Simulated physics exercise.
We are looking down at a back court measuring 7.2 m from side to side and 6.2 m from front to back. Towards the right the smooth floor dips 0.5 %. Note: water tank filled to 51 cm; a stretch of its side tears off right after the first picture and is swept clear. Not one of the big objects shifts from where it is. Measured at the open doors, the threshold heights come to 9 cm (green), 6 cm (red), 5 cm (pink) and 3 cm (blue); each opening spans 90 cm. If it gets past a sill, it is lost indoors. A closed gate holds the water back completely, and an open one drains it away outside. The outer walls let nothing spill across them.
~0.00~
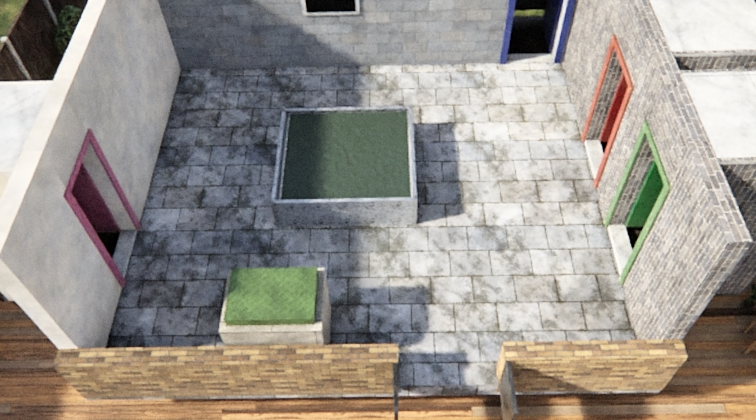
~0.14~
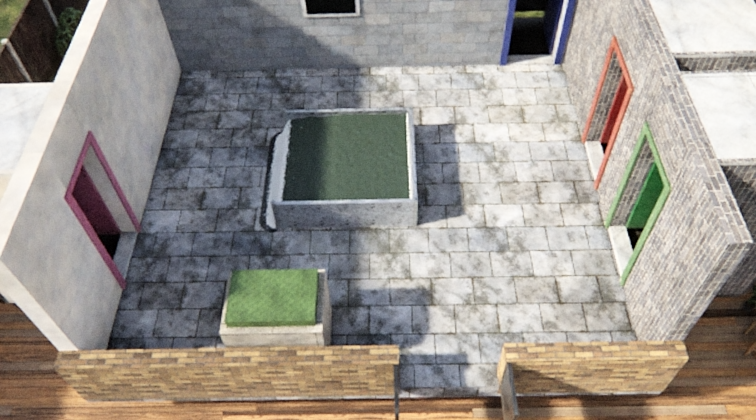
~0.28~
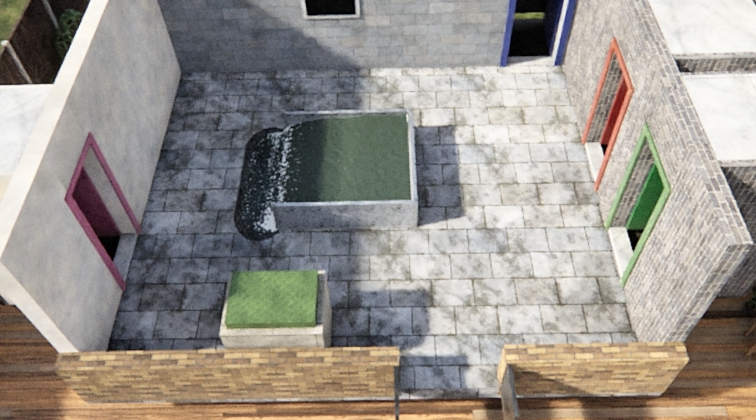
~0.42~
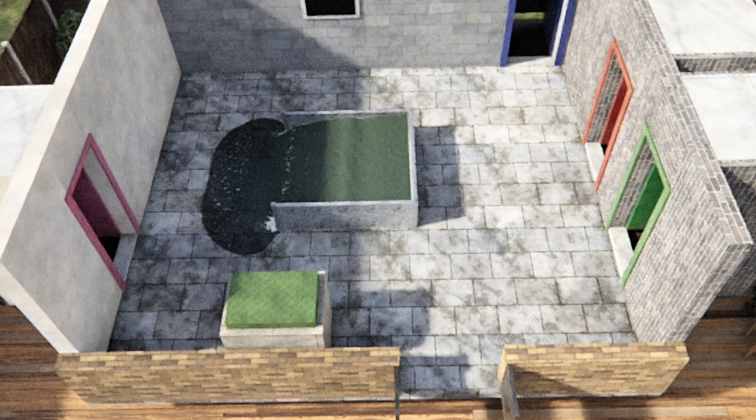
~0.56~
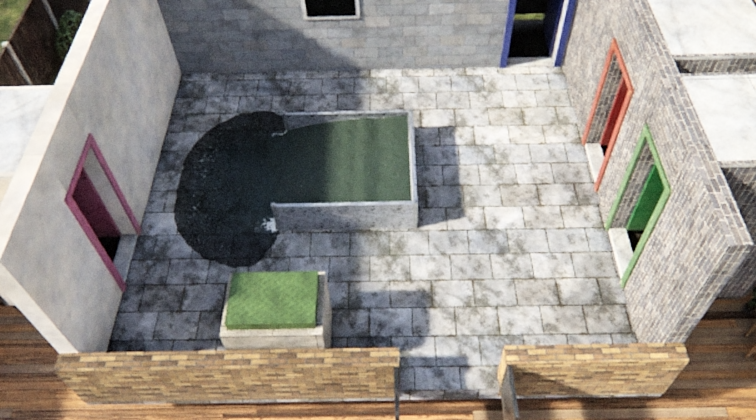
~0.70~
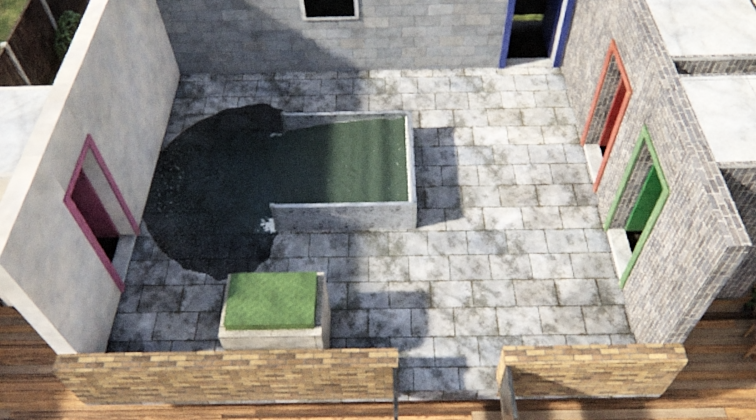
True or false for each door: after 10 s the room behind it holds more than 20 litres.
Green door: False; red door: False; pink door: True; blue door: True.
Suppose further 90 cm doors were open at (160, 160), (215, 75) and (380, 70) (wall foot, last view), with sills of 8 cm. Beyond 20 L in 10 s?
In sequence the answers are more than that, more than that and less than that.
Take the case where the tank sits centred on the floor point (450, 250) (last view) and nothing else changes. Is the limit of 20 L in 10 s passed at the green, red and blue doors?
Result - green door does not exceed it, red door does not exceed it, blue door does not exceed it.
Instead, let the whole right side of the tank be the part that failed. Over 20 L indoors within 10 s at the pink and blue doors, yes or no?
Result against the limit at pink: Limit held; result at blue: Limit broken.
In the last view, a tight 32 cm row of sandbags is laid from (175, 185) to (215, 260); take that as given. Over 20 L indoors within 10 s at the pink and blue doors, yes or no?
At the pink door the limit is not reached, and at the blue door it is exceeded.
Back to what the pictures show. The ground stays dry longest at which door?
It's the green door.
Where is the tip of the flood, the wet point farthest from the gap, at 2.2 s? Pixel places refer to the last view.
Point: Roughly (99, 377).
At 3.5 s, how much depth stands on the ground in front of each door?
In cm: Green 0, red 0, pink 12, blue 0.
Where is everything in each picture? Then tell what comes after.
The water tank at (346, 155) is whole and still, 51 cm deep, in the first frame.
The front is at a hidden place, 1.0 m from the gap at (285, 171); 0.4 m2 of floor is under water; 51 cm left at the back of the water tank, in the second frame.
The front is at (268, 132), 1.2 m from the gap at (285, 174); 1.3 m2 of floor is under water; 51 cm left at the back of the water tank, in the third frame.
The front is at (241, 131), 1.5 m from the gap at (285, 176); 2.7 m2 of floor is under water; 51 cm left at the back of the water tank, in the fourth frame.
The front is at (222, 127), 1.8 m from the gap at (285, 176); 4.0 m2 of floor is under water; 51 cm left at the back of the water tank, in the fifth frame.
The front is at (161, 161), 2.2 m from the gap at (284, 177); 5.4 m2 of floor is under water; 48 cm left at the back of the water tank, in the sixth frame.
After 1.4 s water covers 20 % of the floor and is deepest (32 cm) near (161, 191); green door not reached, red door not reached, pink door 13 cm at the sill, 5 L in, blue door not reached.
After 2.2 s water covers 25 % of the floor and is deepest (34 cm) near (181, 75); green door not reached, red door not reached, pink door 16 cm at the sill, 41 L in, blue door not reached.
After 3.5 s water covers 35 % of the floor and is deepest (26 cm) near (180, 81); green door not reached, red door not reached, pink door 12 cm at the sill, 95 L in, blue door not reached.
After 6.0 s water covers 60 % of the floor and is deepest (16 cm) near (99, 377); green door not reached, red door not reached, pink door 8 cm at the sill, 116 L in, blue door 3 cm at the sill, 0 L in.
After 10.0 s water covers 90 % of the floor and is deepest (10 cm) near (541, 67); green door 3 cm at the sill, 0 L in, red door 5 cm at the sill, 1 L in, pink door 5 cm at the sill, 141 L in, blue door 9 cm at the sill, 38 L in.
